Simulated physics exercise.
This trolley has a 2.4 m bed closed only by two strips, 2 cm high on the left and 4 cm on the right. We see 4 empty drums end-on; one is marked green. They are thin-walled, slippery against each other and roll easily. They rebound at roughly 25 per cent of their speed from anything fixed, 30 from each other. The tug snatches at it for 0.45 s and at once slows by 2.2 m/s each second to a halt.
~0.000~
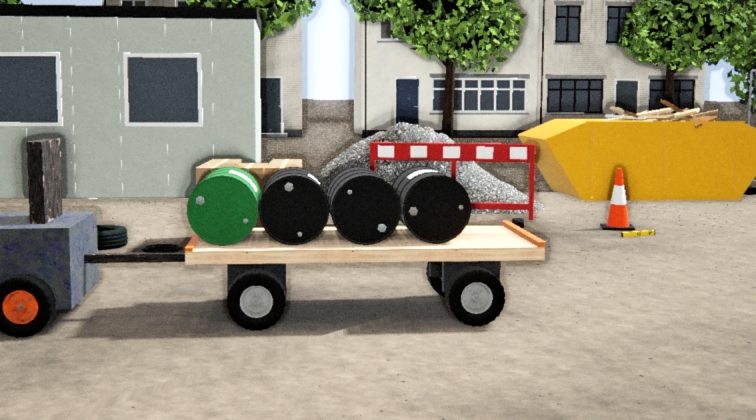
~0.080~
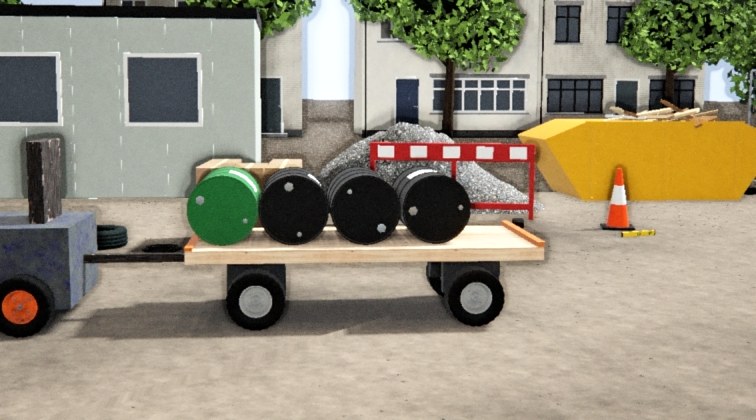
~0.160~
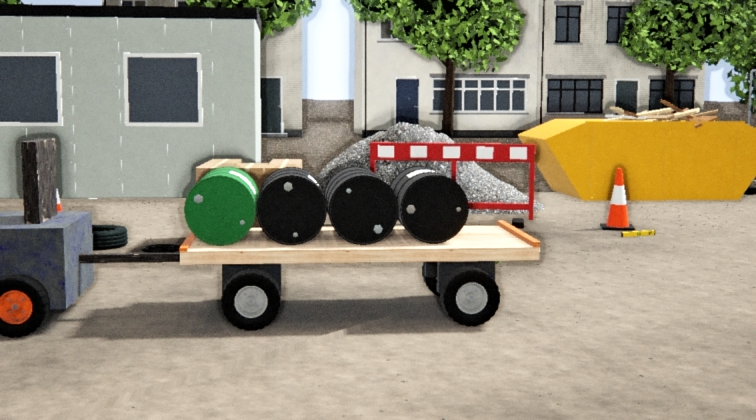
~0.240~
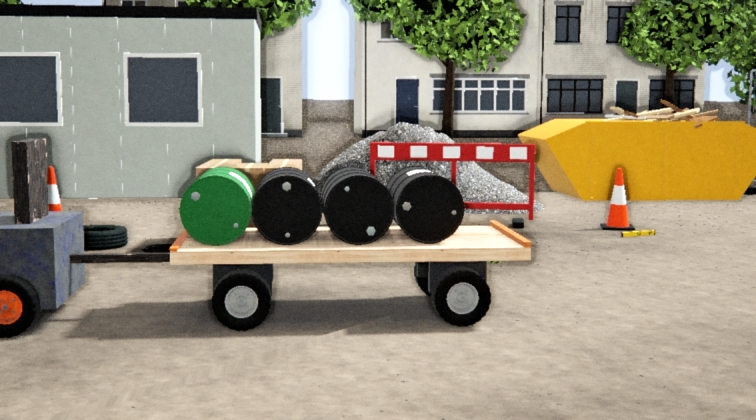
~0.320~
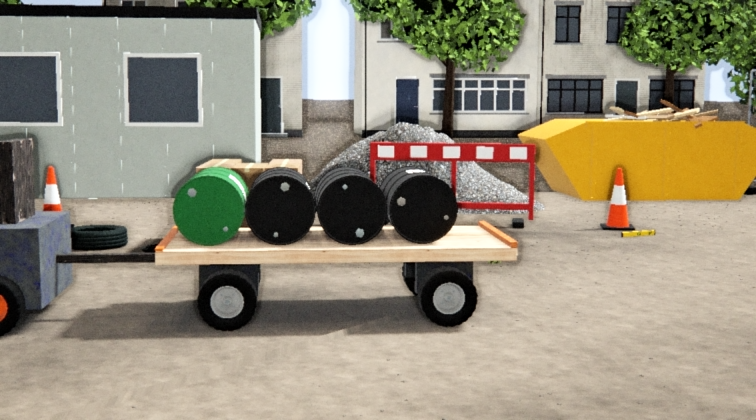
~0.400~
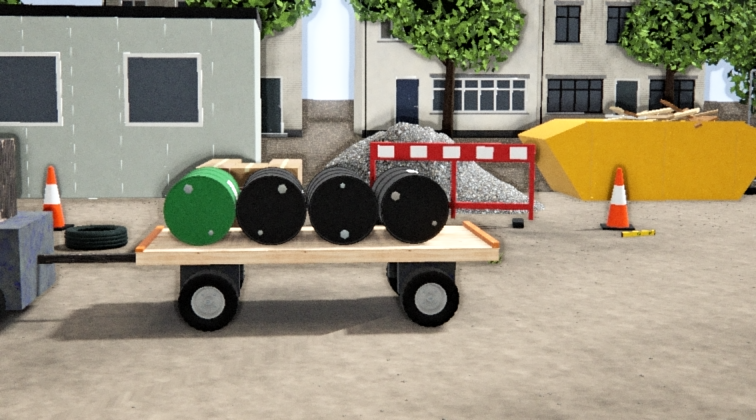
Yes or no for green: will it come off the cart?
Green remains between the bars.
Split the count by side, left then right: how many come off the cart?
Left 0, right 0.
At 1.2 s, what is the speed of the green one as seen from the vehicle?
Roughly 0.1 m/s.
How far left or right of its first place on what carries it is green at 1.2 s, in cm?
Green 65 right.
Then, 1.2 s in, green is on the deck, 85 cm from the left bar, rolling left along the cart; 0 of 4 are off.
Then, 2.3 s in, green is on the deck, 40 cm from the left bar, rolling left along the cart; 0 of 4 are off.
In the end (3.6 s), green is on the deck, 10 cm from the left bar; 0 of 4 are off.
